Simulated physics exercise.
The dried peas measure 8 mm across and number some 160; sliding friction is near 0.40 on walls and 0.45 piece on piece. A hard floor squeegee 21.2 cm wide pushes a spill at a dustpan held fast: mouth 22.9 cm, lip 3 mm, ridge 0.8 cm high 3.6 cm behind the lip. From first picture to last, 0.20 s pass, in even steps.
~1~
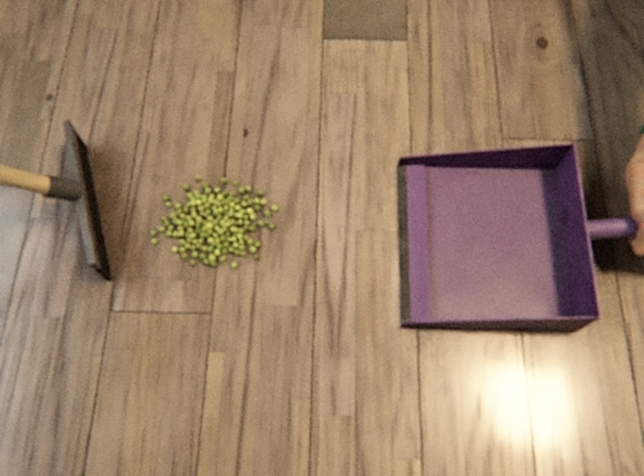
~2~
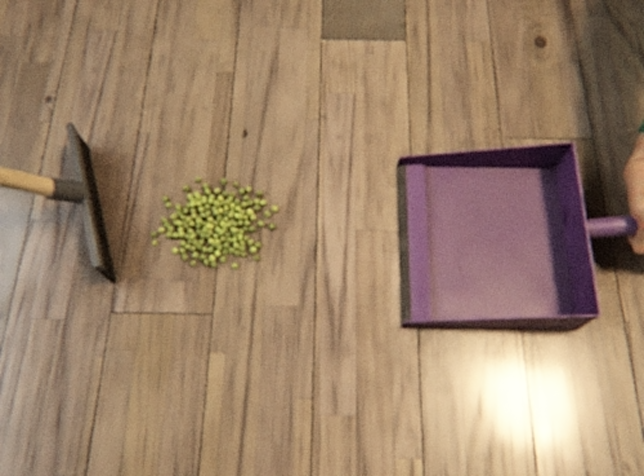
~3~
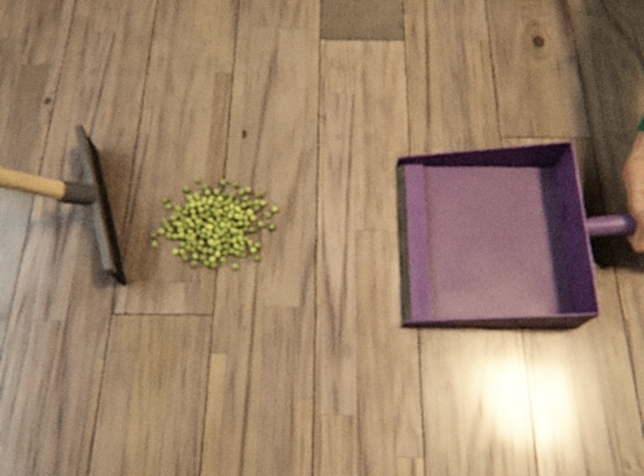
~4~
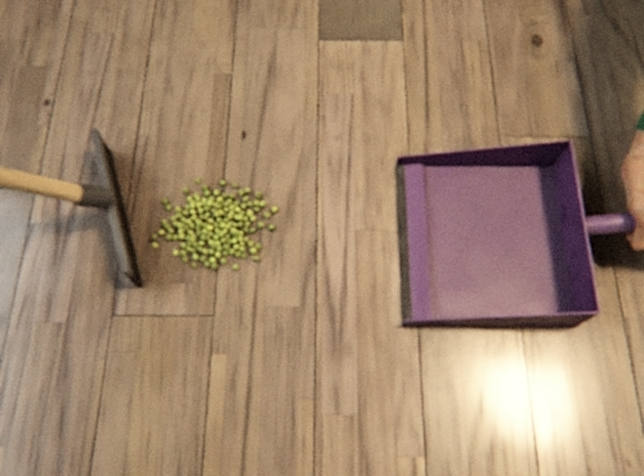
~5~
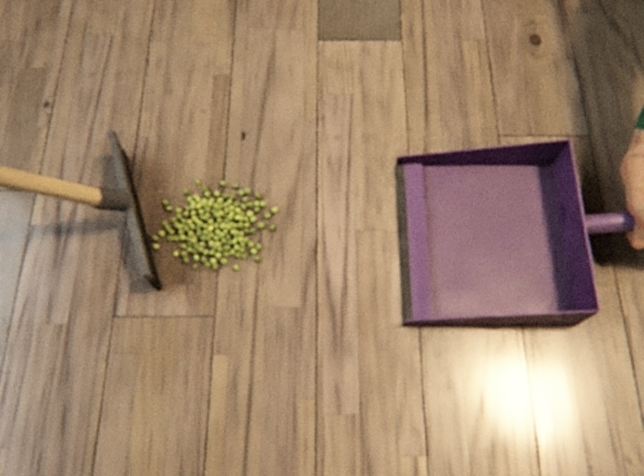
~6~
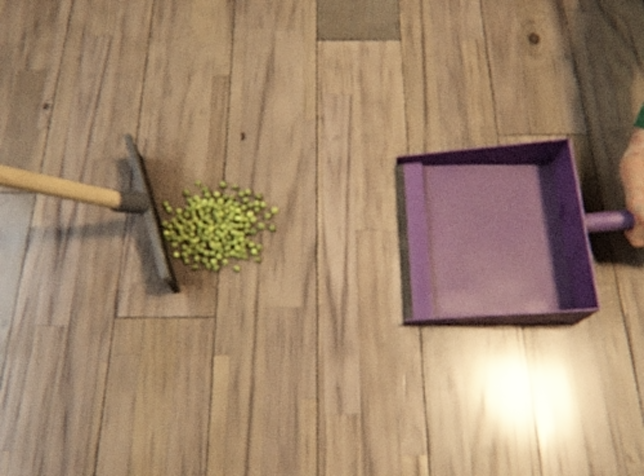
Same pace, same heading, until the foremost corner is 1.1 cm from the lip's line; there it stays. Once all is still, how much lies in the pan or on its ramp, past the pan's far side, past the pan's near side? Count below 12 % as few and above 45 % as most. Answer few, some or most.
Pan few, far side some, near side few.
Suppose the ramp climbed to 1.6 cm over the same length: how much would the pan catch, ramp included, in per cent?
In that case some 0 per cent.
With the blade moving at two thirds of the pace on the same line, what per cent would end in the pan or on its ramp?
It would be near 0 per cent.
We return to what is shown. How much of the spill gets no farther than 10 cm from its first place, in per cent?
About 0 per cent.
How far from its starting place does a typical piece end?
Roughly 24 cm.
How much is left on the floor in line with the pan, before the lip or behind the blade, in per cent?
Roughly 70 per cent.
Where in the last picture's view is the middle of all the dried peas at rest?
At about (386, 205).
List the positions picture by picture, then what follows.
Blade from (95, 265) to (70, 128), moved 0.0 cm, 0 of the pieces shifted so far; middle of the pieces at (216, 223); pan at (497, 244), in the first frame.
Blade from (99, 267) to (72, 130), moved 0.4 cm, 0 of the pieces shifted so far; middle of the pieces at (216, 223), in the second frame.
Blade from (111, 269) to (82, 132), moved 1.8 cm, 0 of the pieces shifted so far; middle of the pieces at (216, 224), in the third frame.
Blade from (128, 272) to (97, 135), moved 3.9 cm, 0 of the pieces shifted so far; middle of the pieces at (216, 225), in the fourth frame.
Blade from (148, 275) to (114, 138), moved 6.2 cm, 0 of the pieces shifted so far; middle of the pieces at (216, 226), in the fifth frame.
Blade from (167, 278) to (130, 141), moved 8.5 cm, 7 of the pieces shifted so far; middle of the pieces at (217, 226); pan at (496, 240), in the sixth frame.
Then, 0.24 s after the last picture, middle of the blade 19 cm from the lip; 0 % over the lip, far side 5 %, near side 0 %.
Then, 0.40 s after the last picture, middle of the blade 10 cm from the lip; 0 % over the lip, far side 15 %, near side 0 %.
Then, 0.69 s after the last picture, middle of the blade 5 cm from the lip; 5 % over the lip, far side 25 %, near side 0 %.
In the end, pan 5 %, far side 25 %, near side 0 %, in front of the lip or behind the blade 70 %.
